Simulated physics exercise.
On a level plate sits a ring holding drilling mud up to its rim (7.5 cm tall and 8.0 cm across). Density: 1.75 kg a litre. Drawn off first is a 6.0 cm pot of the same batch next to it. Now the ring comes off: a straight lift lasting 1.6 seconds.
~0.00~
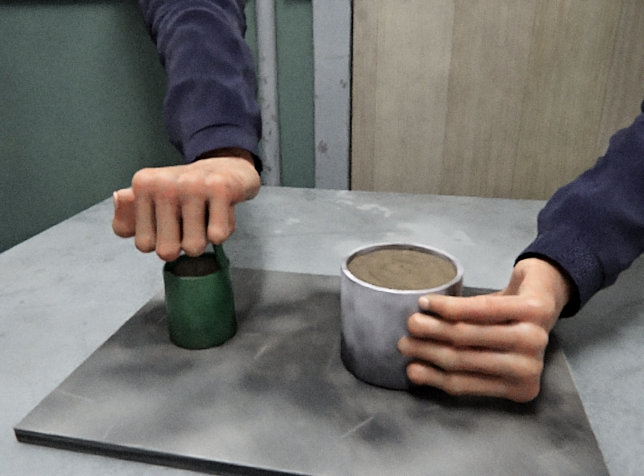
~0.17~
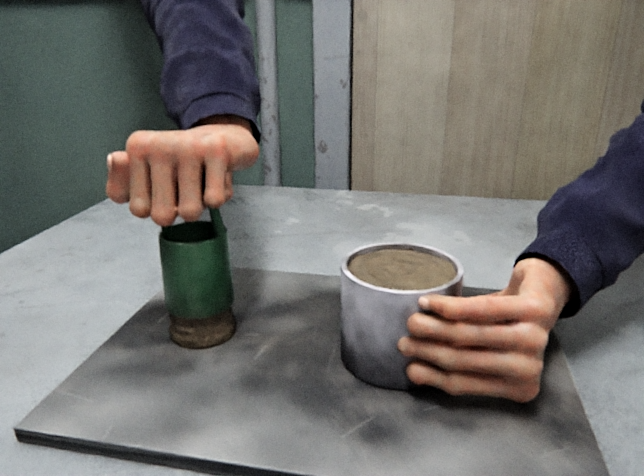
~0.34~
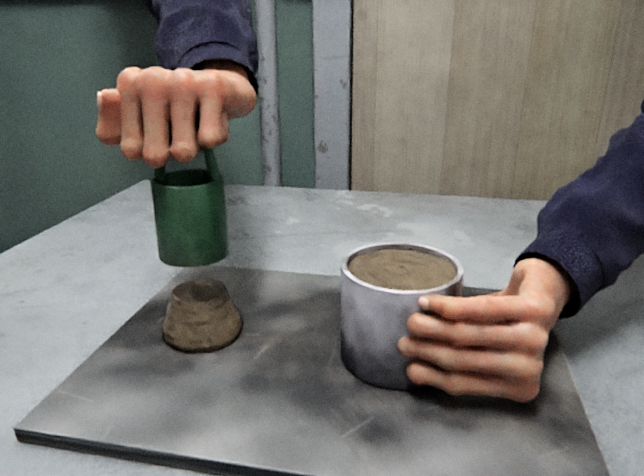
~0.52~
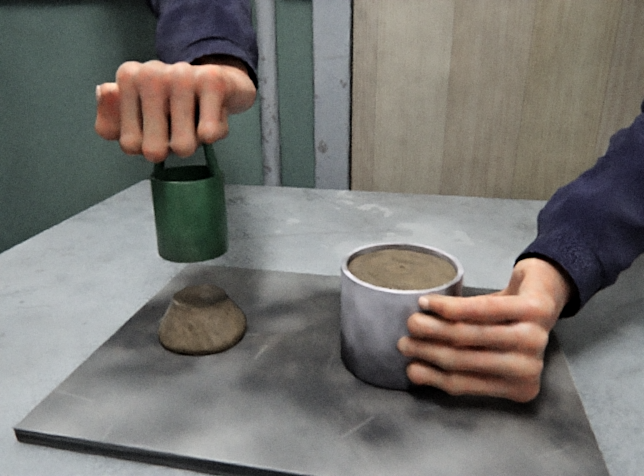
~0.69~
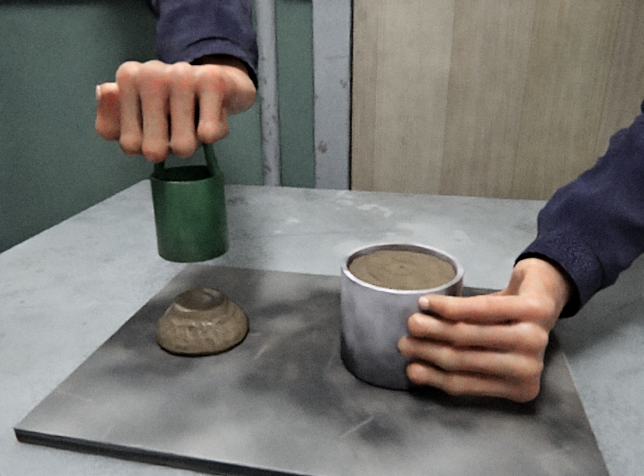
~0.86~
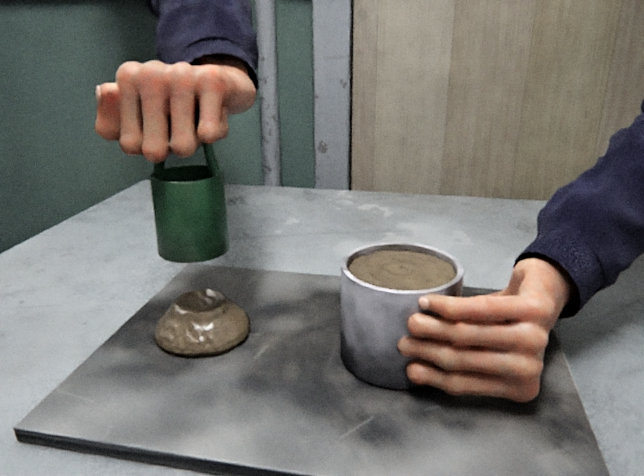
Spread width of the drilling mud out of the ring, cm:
14.7 cm.
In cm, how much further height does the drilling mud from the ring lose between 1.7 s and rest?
It comes to around 1.0 cm.
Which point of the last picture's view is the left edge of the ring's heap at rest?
Location: About (303, 355).
By 1.3 s, the ring is up 2.0 cm; the drilling mud has come down 0.6 cm to 6.9 cm and is 9.5 cm wide.
By 1.7 s, the ring is up 5.0 cm; the drilling mud has come down 2.9 cm to 4.6 cm and is 13 cm wide.
By 2.1 s, the ring is up 7.9 cm; the drilling mud has come down 3.7 cm to 3.8 cm and is 14 cm wide.
By 2.5 s, the ring is clear; the drilling mud has come down 3.9 cm to 3.6 cm and is 14 cm wide.
By 3.3 s, at rest, the ring is clear; the drilling mud has come down 4.0 cm to 3.5 cm and is 15 cm wide.
